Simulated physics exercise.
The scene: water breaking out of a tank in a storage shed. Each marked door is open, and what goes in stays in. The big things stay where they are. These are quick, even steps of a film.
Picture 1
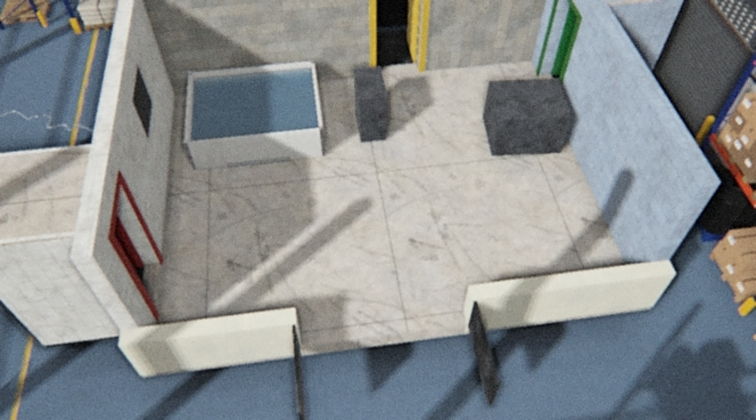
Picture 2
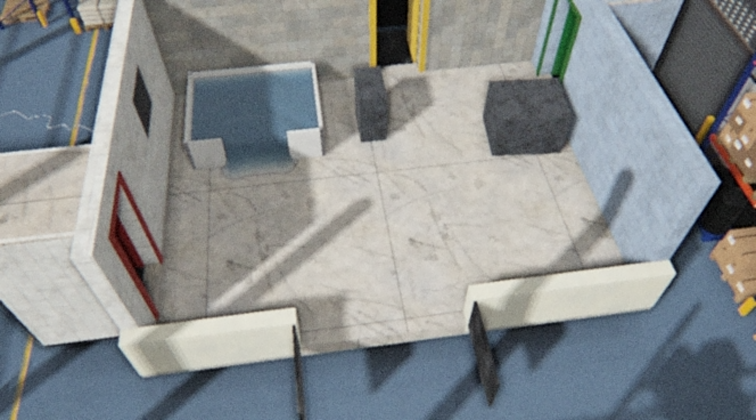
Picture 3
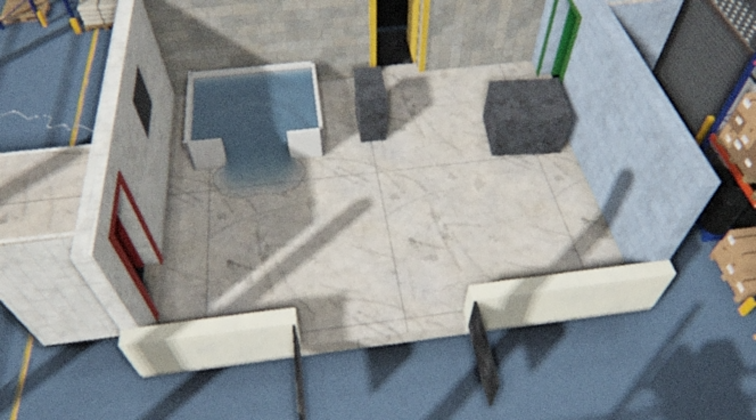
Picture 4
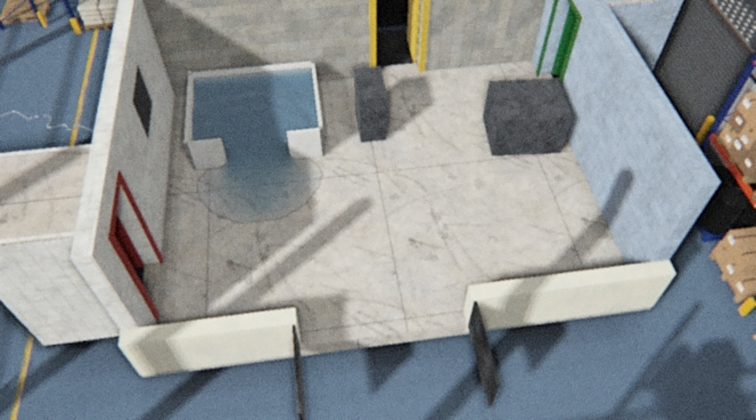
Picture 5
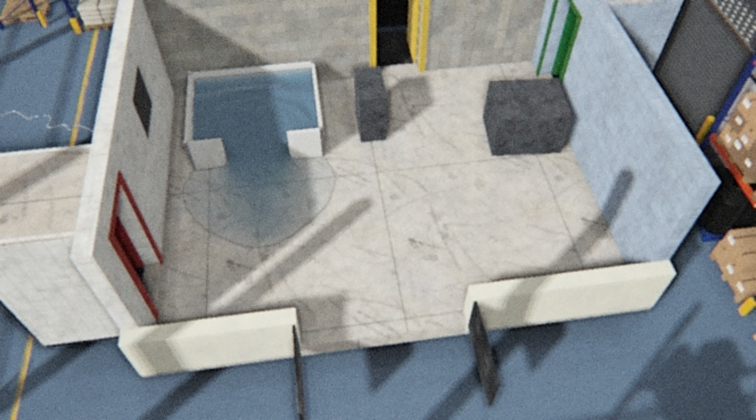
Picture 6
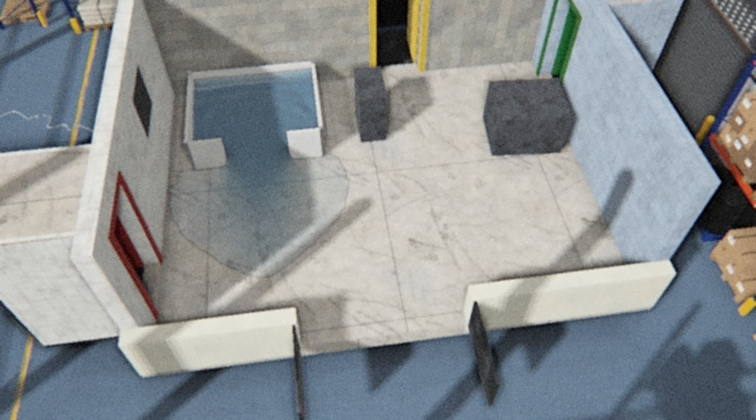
In a roofless storage shed with pale walls and a marble-like floor, a white-sided tank at the upper left holds still blue water. A gap opens in its front side and water pours out, then spreads forward across the floor in a widening, thinning rounded sheet.
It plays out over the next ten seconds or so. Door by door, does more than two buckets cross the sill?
In the end: The red door takes more than that; the green door stays under that; the yellow door stays under that.
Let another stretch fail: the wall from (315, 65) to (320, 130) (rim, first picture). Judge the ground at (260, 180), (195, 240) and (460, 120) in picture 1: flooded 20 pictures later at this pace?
As listed: Free of water, clear, awash.
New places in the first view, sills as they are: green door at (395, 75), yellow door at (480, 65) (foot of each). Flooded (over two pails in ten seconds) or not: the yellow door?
My reading: The yellow one keeps below it.
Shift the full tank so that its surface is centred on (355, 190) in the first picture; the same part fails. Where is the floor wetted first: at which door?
I say the door marked red.
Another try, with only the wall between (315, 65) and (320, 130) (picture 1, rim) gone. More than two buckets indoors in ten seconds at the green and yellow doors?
Then: The green one passes that mark; the yellow one lets more in.
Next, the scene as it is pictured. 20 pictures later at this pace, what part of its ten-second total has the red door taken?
Roughly 35 per cent.
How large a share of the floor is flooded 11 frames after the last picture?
Roughly 35 per cent.
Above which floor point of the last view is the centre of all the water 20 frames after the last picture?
Around (261, 194).
A moment on, water covers 30 % of the floor; the red door wet at the sill, nothing in, the green door not reached, the yellow door not reached.
Next, water covers 35 % of the floor; the red door under two buckets in, the green door not reached, the yellow door not reached.
Then, water covers 40 % of the floor; the red door over two buckets in, the green door not reached, the yellow door not reached.
Later, water covers 50 % of the floor; the red door far over two buckets in, the green door not reached, the yellow door not reached.
In the end, water covers 70 % of the floor; the red door far over two buckets in, the green door wet at the sill, nothing in, the yellow door not reached.
